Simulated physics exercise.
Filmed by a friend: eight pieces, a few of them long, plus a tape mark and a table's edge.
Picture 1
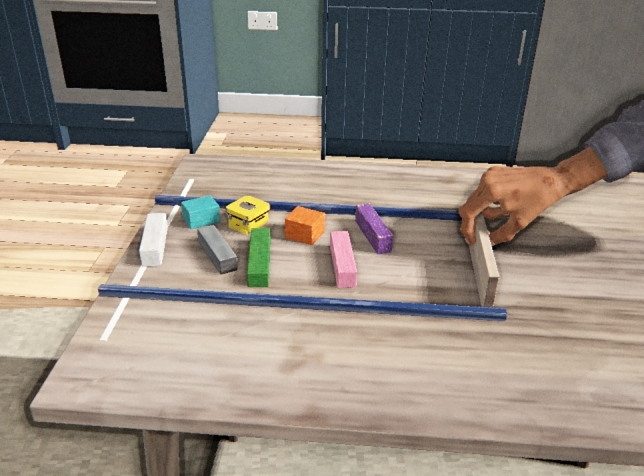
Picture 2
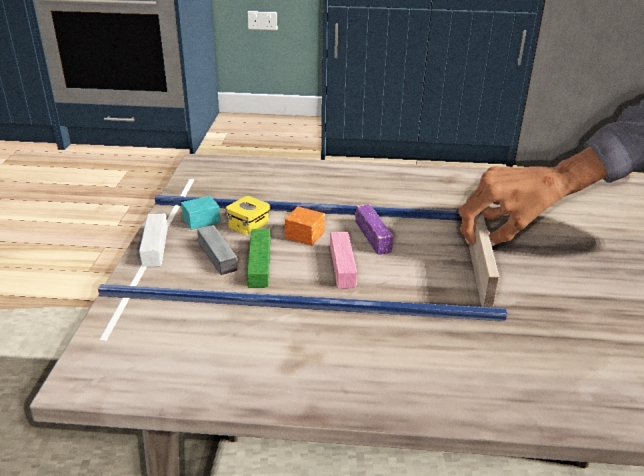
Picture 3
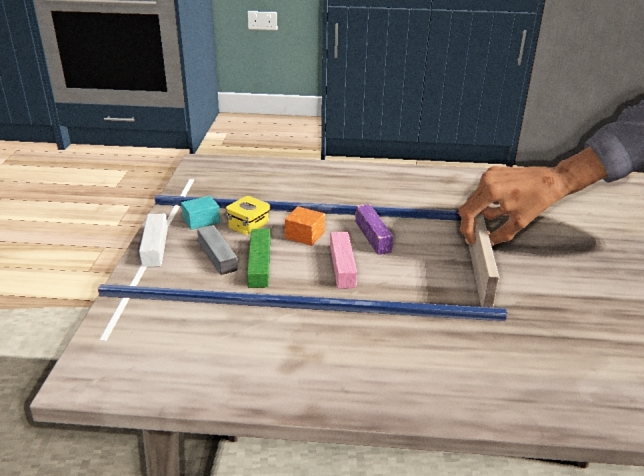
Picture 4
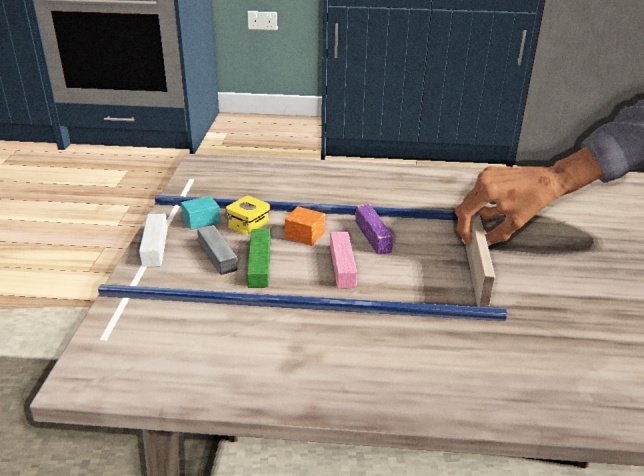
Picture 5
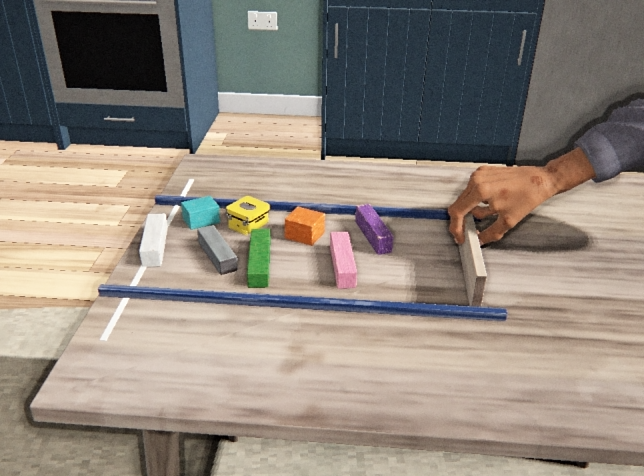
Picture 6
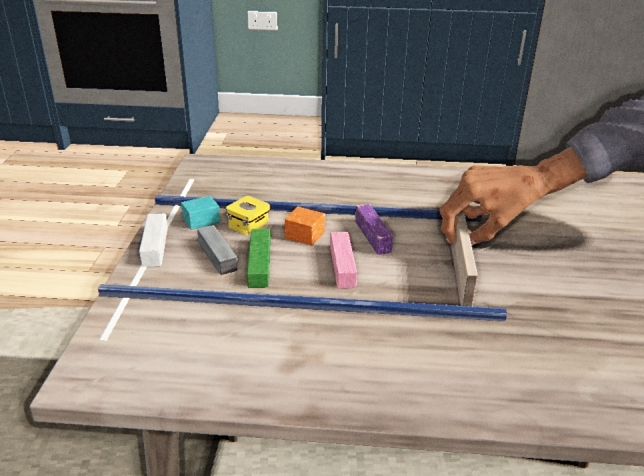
A hand slides an upright board slightly left on a table beside still, colourful blocks.
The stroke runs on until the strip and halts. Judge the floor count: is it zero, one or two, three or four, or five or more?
I predict the tally of drops will be no fewer than five.
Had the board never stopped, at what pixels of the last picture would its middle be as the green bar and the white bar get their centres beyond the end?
I reckon its middle sits around (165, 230) and then around (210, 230).
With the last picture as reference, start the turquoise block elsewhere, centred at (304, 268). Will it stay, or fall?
It simply slips off.
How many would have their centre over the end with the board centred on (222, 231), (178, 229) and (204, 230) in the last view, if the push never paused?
Taking the places in turn, the counts are 0, 3 and 1.
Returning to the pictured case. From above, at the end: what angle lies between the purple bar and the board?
Roughly 0° out of line.
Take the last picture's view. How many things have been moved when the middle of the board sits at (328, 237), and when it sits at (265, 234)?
At that stage 3; at the next, 7.
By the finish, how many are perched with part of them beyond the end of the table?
The number would be 1.
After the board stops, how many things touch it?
It adds up to 2.
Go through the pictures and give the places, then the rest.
The first picture shows white bar (154, 239); turquoise block (201, 212); grey stick (217, 249); board (479, 245); tape (156, 245).
The second picture shows turquoise block (201, 213); pink bar (343, 259).
The third picture shows grey stick (217, 249); yellow case (248, 215).
The fourth picture shows white bar (154, 239); purple bar (373, 228).
The fifth picture shows turquoise block (201, 213); green bar (259, 256).
The sixth picture shows white bar (154, 239); turquoise block (201, 213); grey stick (217, 249); board (460, 244); tape (156, 245).
A little later, none off yet; white bar at rest near (154, 239); turquoise block at rest near (201, 213); grey stick at rest near (217, 249).
When it is over, the number that fall off is five or more; down, orange block, green bar, yellow case, grey stick, turquoise block and white bar.
